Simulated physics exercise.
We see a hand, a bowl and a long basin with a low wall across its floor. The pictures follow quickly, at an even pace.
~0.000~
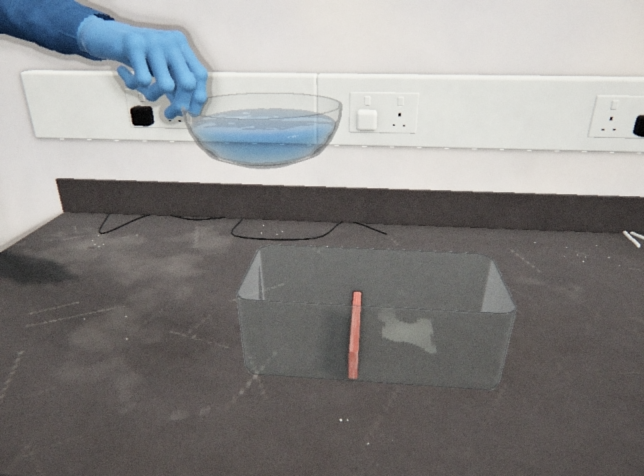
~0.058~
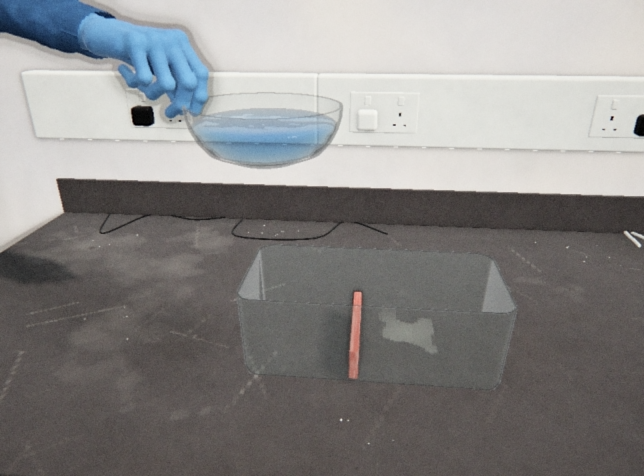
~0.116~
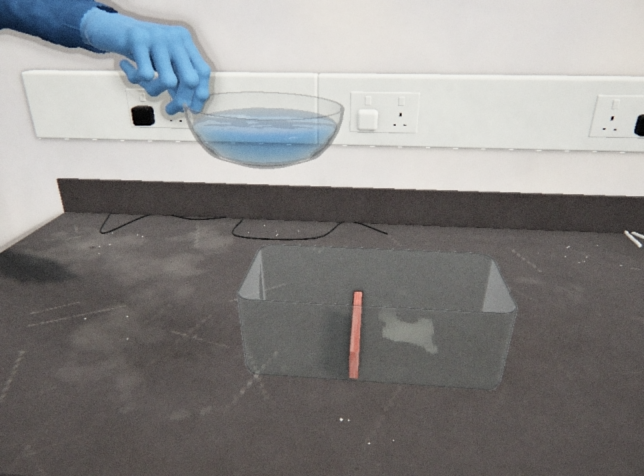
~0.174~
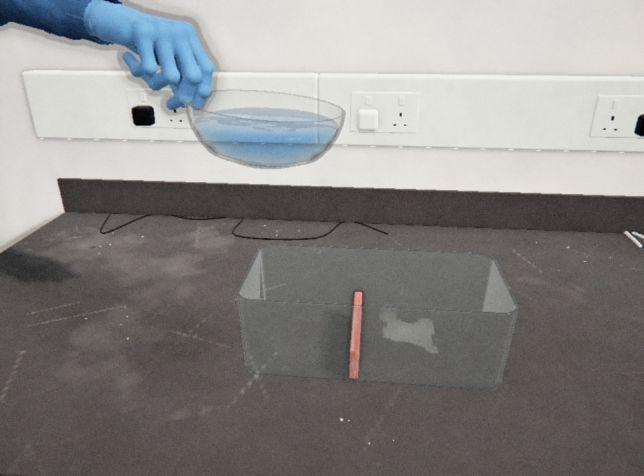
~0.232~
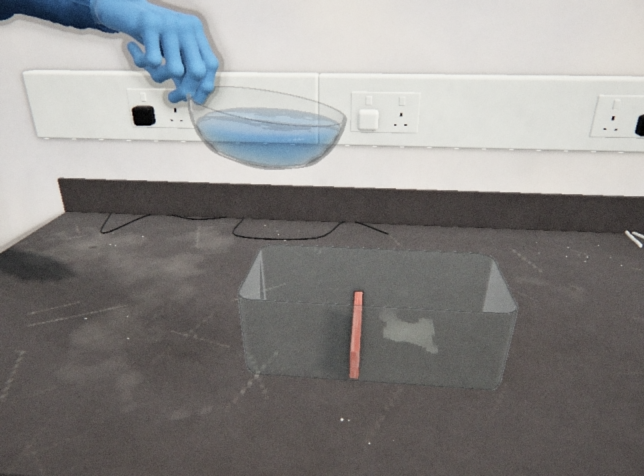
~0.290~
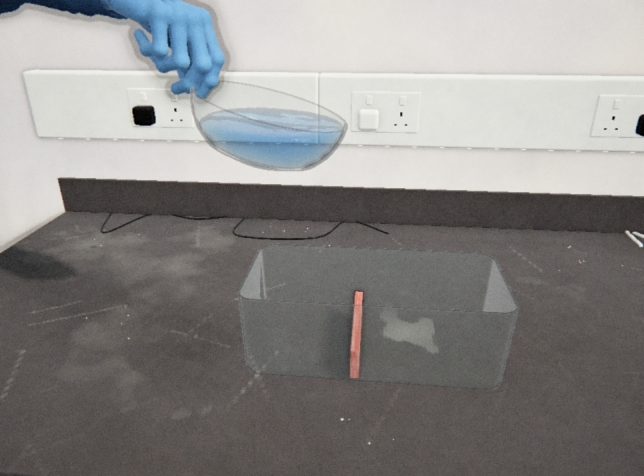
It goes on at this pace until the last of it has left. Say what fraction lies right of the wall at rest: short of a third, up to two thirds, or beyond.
In the end over two thirds is right of the wall.
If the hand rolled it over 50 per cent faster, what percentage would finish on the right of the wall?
It comes to 70 per cent or so.
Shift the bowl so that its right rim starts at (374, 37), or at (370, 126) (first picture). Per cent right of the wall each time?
The first gives 85 %, the second 85 %.
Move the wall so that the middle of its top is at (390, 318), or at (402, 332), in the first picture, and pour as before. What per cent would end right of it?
About 45 and 35 per cent.
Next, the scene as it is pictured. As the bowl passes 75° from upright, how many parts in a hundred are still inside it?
Near 25 %.
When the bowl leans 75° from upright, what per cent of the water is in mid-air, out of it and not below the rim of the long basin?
It comes to 45 per cent or so.
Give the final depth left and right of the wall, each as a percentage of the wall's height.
The left part 20 per cent, the right part 50.
A moment on, the bowl is tipped on its side and 23 per cent is still to pour, 1 is left of the wall and 32 right of it.
Next, the bowl is tipped right over and 0 per cent is still to pour, 22 is left of the wall and 75 right of it.
Then the bowl is tipped right over and 0 per cent is still to pour, 24 is left of the wall and 75 right of it.
Later the bowl is tipped right over and 0 per cent is still to pour, 24 is left of the wall and 75 right of it.
Finally, 24 per cent lies left of the wall, 75 right of it and 1 outside.
